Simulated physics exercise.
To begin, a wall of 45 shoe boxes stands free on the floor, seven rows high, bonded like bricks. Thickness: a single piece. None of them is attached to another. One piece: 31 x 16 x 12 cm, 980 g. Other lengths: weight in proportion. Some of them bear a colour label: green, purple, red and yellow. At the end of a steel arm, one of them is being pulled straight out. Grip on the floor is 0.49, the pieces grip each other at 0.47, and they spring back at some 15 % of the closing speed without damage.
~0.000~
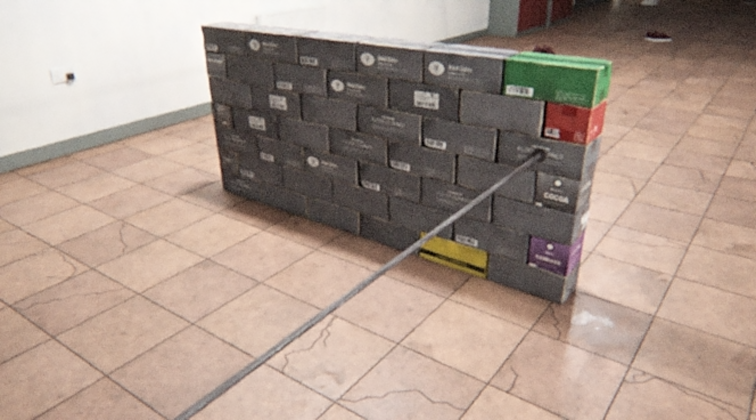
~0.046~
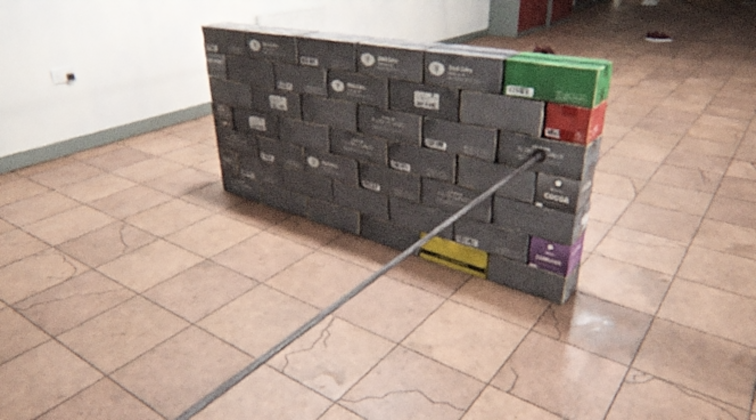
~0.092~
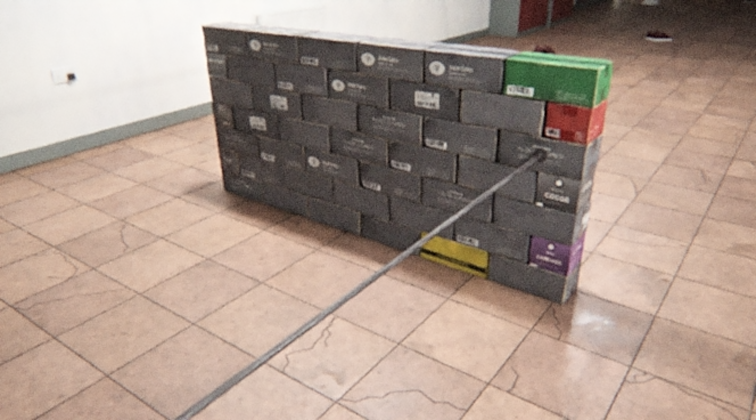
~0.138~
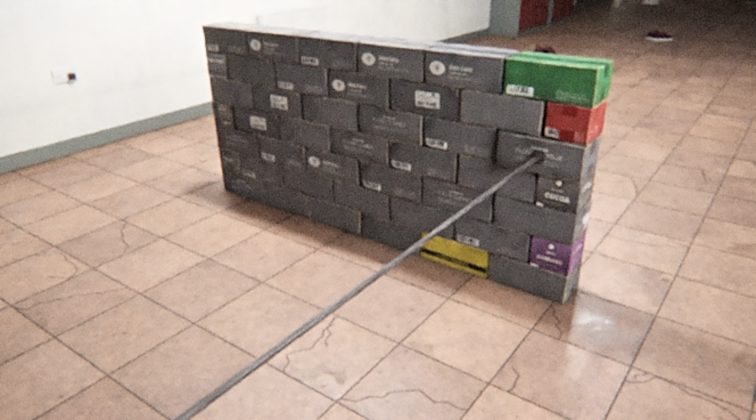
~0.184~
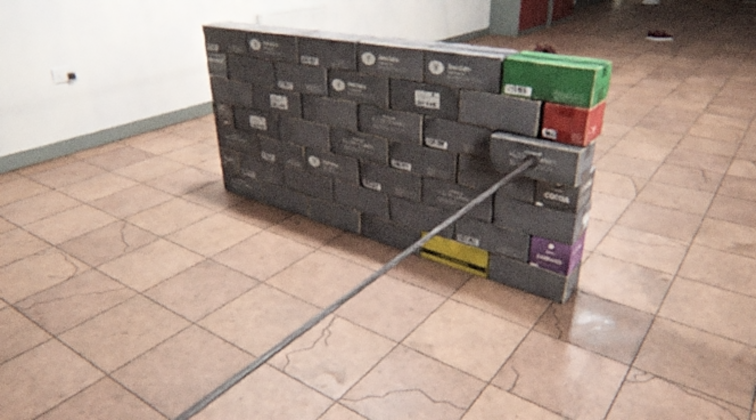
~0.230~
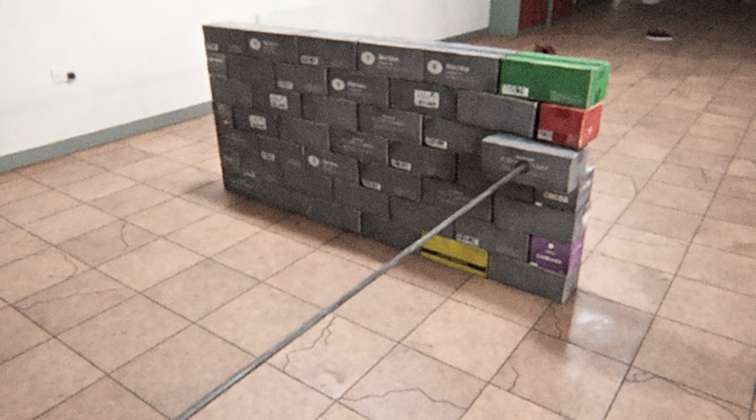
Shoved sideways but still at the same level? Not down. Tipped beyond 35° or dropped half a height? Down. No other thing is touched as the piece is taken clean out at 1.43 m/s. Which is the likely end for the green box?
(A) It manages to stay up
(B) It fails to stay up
B, it fails to stay up.
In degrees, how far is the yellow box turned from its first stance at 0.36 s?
Tilt: Approx. 0°.
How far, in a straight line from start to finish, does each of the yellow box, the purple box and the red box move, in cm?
So yellow shifts 0 cm, purple shifts 0 cm and red shifts 75 cm.
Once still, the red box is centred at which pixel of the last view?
In the final image its middle is around (545, 337).
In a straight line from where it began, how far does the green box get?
It ends around 126 cm from its start.
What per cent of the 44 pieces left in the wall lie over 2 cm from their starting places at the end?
I get 10 %.
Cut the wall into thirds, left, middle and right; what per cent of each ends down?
In percent, the thirds read 0 on the left, 0 in the middle and 20 on the right.
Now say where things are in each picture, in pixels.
In the first frame (each place is the centre of the face we see best), pulled box (565, 152) not yet moving; green box (548, 83); yellow box (452, 255); red box (567, 124); the others all in place.
Pulled box (566, 153) not yet moving; green box (548, 83), in the second frame.
Pulled box (566, 152) not yet moving; green box (549, 83), in the third frame.
Pulled box (564, 154) 24 mm out; green box (548, 83), in the fourth frame.
Pulled box (558, 158) 8 cm out; green box (546, 82) moved 16 mm; red box (564, 125) moved 27 mm; 3 have shifted, in the fifth frame.
Pulled box (550, 164) 14 cm out; green box (543, 83) moved 33 mm; red box (560, 126) moved 56 mm; purple box (550, 255); 4 have shifted, in the sixth frame.
By 0.36 s, none of the 44 other boxes down, 5 disturbed; green box moved 9 cm; red box tilted 32°, 38 mm lower.
By 0.72 s, 2 of the 44 other boxes down; green box on its side; red box upside down.
By 1.36 s, 3 of the 44 other boxes down; green box on its side; red box upside down.
When it is over (2.0 s), 3 of the 44 other boxes down; green box on its side; red box upside down; purple box unmoved. In pixels of the last frame, middles, red box near (545, 337).
